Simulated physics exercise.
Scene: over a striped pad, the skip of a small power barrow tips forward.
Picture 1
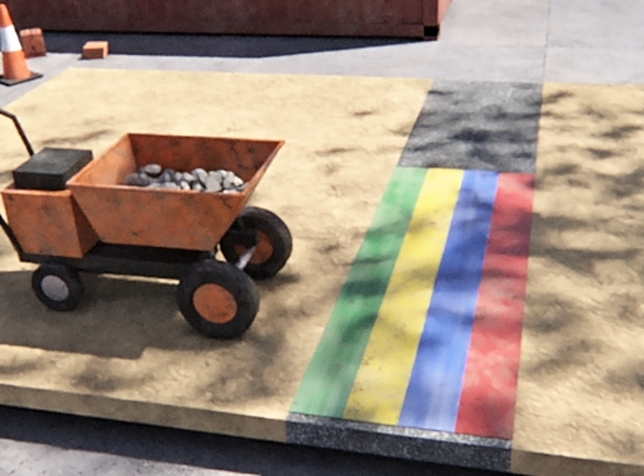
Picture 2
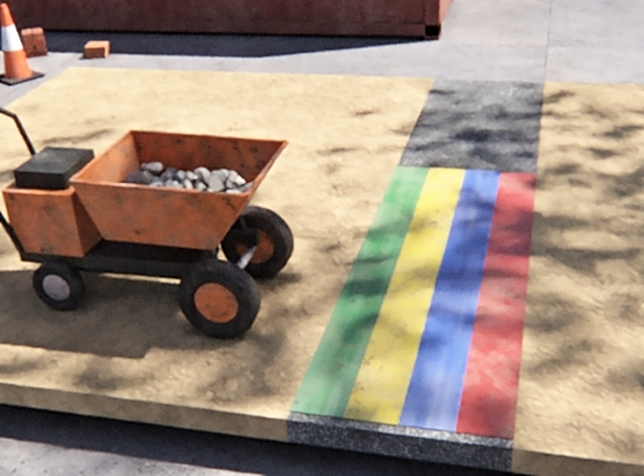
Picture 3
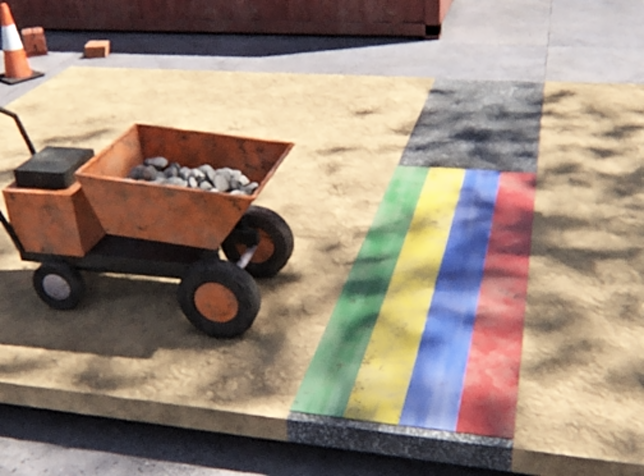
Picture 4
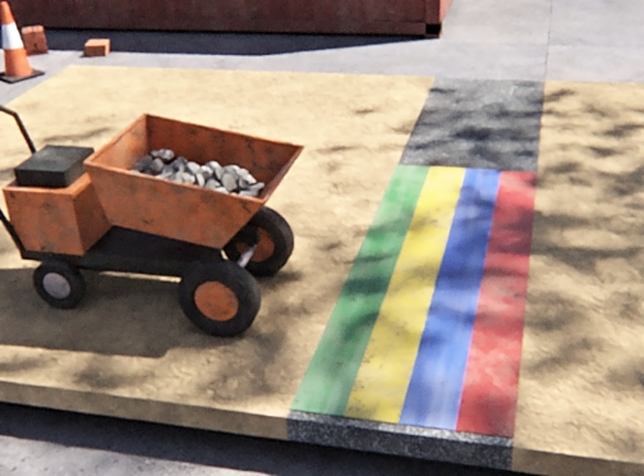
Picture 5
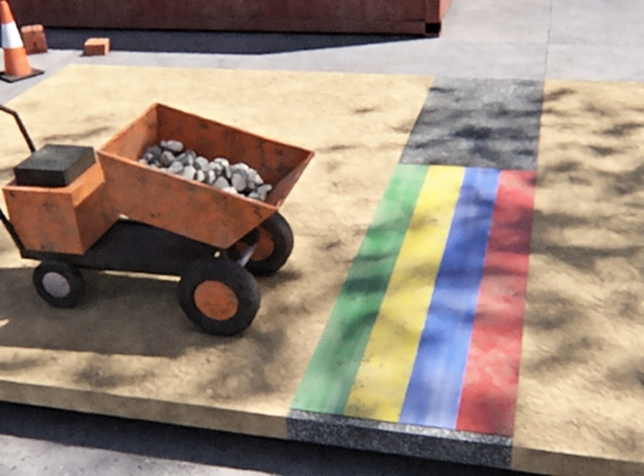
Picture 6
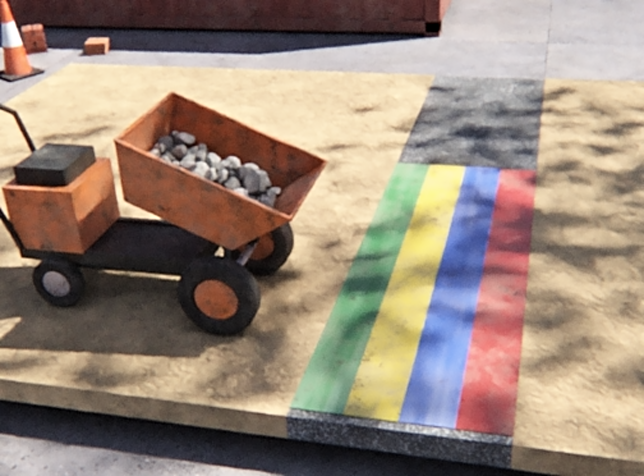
On sandy ground beside coloured stripes, a barrow's orange skip of stones tilts forward toward the right.
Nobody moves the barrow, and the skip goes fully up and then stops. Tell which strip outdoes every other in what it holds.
The yellow strip holds the most.
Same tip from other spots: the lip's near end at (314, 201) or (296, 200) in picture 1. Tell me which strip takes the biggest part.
One by one: The blue one and blue.
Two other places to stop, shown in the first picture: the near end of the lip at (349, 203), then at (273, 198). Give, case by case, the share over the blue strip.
Roughly 10 per cent, then roughly 30 per cent.
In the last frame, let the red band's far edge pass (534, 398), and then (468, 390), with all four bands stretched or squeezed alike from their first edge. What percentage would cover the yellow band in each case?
40 per cent, then 30 per cent, roughly.
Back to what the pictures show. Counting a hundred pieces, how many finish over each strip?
In percent: Green strip 15, yellow strip 35, blue strip 15, red strip 5.
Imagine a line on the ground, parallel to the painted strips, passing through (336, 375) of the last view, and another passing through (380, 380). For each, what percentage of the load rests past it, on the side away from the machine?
Roughly 70 and 40 percent.
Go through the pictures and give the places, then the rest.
The first frame shows lip of the skip at (242, 196), level; top of the load at (184, 189), broken stones; green strip at (331, 374); yellow strip at (382, 379); blue strip at (435, 385); red strip at (489, 392).
The second frame shows lip of the skip at (246, 197), tipped barely; top of the load at (174, 189).
The third frame shows lip of the skip at (253, 199), tipped barely; top of the load at (175, 186).
The fourth frame shows lip of the skip at (263, 203), tipped a little; top of the load at (157, 182).
The fifth frame shows lip of the skip at (276, 210), tipped clearly; top of the load at (166, 175).
The sixth frame shows lip of the skip at (290, 219), tipped clearly; top of the load at (164, 164); green strip at (332, 370); yellow strip at (383, 376); blue strip at (436, 382); red strip at (490, 388).
Soon after the last picture, skip tipped steeply; all in the skip.
A little later, skip tipped right over; most in the skip; a small part over the green strip; a small part over the yellow strip; a stray few over the blue strip.
Later still, skip tipped right over; about a third in the skip; a small part over the green strip; about a third over the yellow strip; a small part over the blue strip; a stray few over the red strip; a stray few off the paint.
At rest, skip tipped right over; about a third in the skip; a small part over the green strip; about a third over the yellow strip; a small part over the blue strip; a stray few over the red strip; a stray few off the paint.
